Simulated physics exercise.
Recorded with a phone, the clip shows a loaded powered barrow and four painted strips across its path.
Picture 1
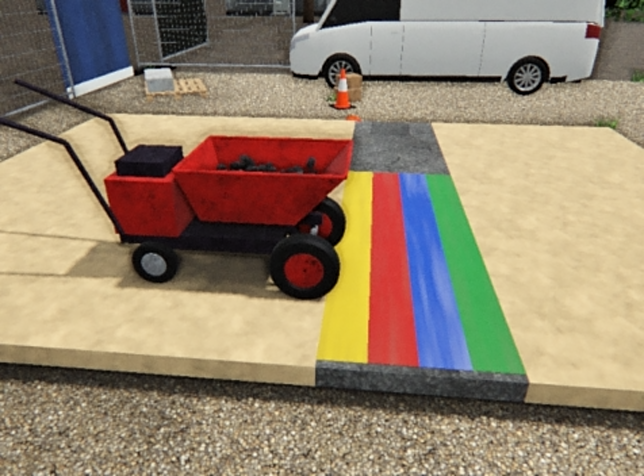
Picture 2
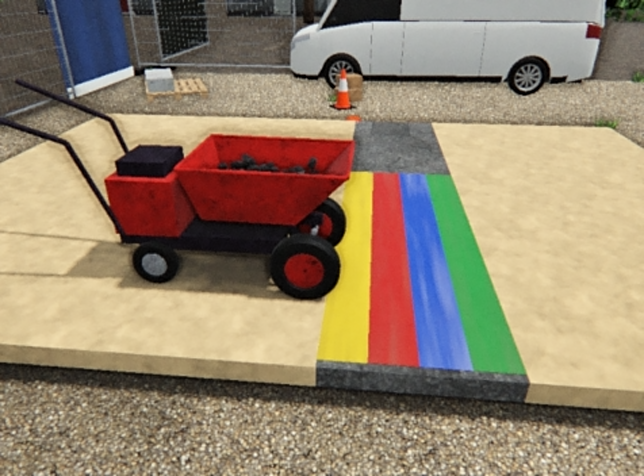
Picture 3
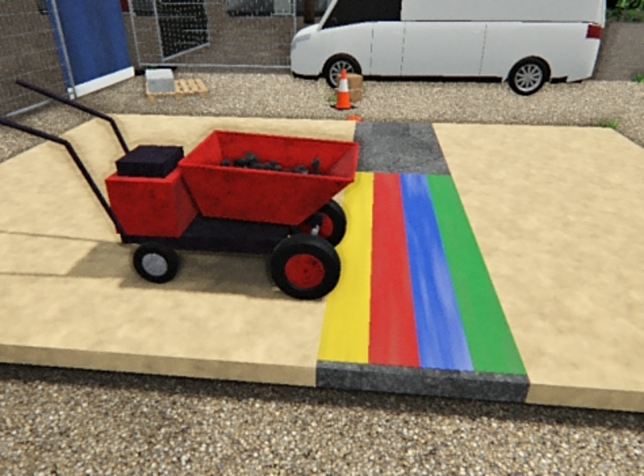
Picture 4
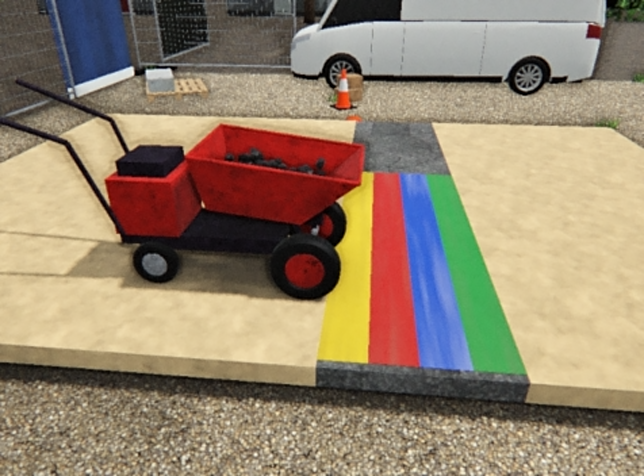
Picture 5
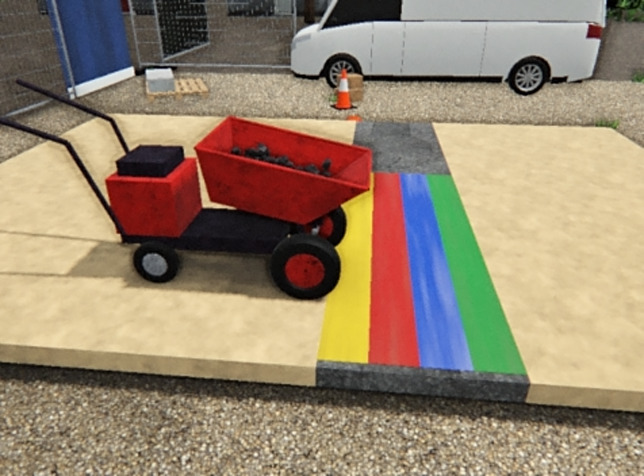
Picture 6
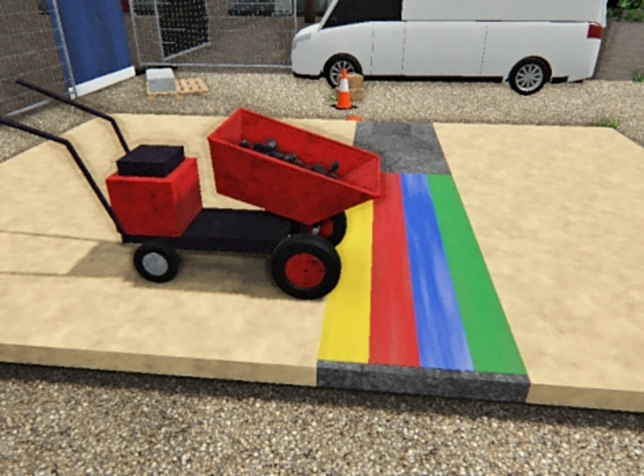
On a sandy slab beside painted strips, a red barrow's coal-filled skip tilts to the right.
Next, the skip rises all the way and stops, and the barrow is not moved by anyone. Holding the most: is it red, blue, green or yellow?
It's blue.
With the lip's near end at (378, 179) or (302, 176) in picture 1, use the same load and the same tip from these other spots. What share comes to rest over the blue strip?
The share would be near 10 percent, and then near 20 percent.
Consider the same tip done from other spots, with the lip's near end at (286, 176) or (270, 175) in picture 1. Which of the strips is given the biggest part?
On the first try it comes out as red, and on the second as the red strip.
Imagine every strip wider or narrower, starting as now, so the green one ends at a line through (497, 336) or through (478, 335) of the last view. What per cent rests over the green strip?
The first case gives around 20 %, the second around 30 %.
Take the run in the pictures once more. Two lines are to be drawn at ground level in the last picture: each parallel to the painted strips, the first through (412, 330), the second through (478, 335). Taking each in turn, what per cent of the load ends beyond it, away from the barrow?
In turn 70 and 20 in a hundred.
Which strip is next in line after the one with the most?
Runner-up - that green strip.
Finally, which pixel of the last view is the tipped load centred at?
Around (445, 275).
Shortly afterwards, skip tipped steeply; the whole lot in the skip.
Next, skip tipped right over; the bulk in the skip; only a few over the red strip; a little over the blue strip; only a few over the green strip.
Some moments later, skip tipped right over; near a third in the skip; only a few over the red strip; near a third over the blue strip; near a quarter over the green strip; a little off the paint.
In the end, skip tipped right over; near a third in the skip; none at all over the yellow strip; only a few over the red strip; near a third over the blue strip; near a quarter over the green strip; a little off the paint.
